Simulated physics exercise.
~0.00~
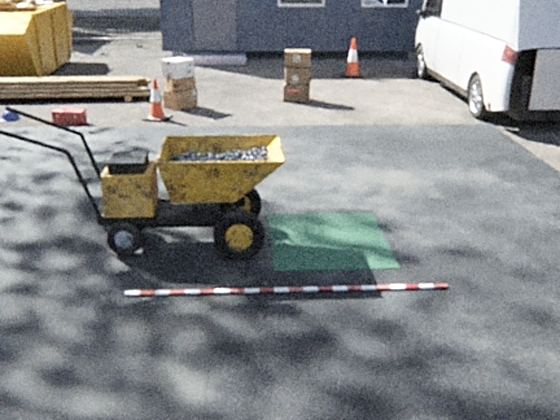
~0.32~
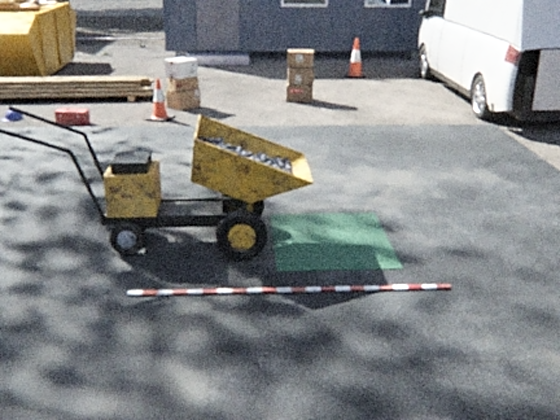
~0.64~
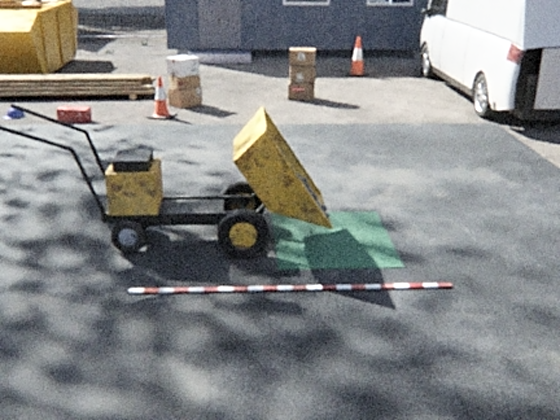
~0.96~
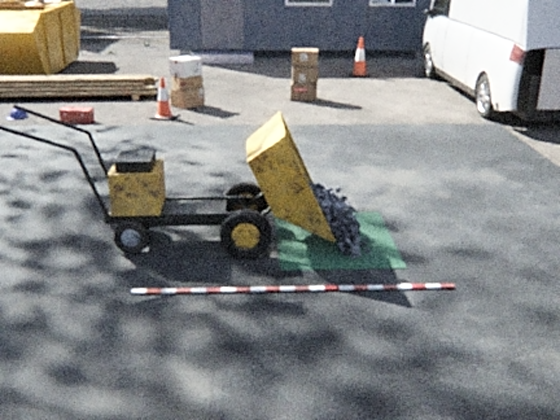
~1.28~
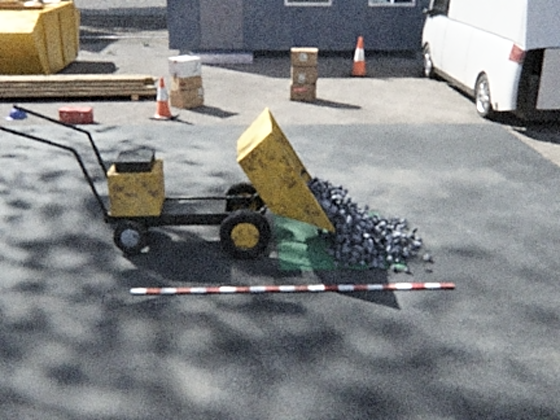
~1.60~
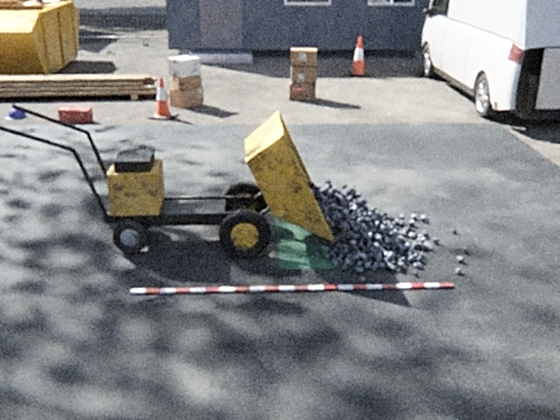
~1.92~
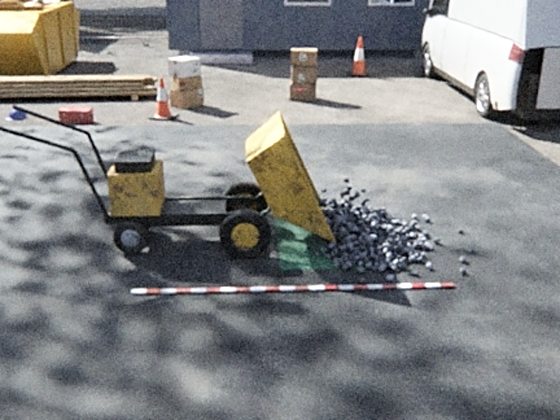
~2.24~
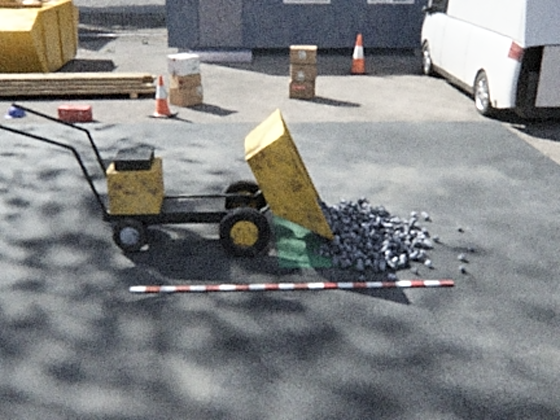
We see a yellow motor barrow on tarmac tip its skip forward to the right, jerk it back and forward, and spill grey stones over a green sheet, until they lie heaped with a few scattered beyond and the skip stays steeply raised.
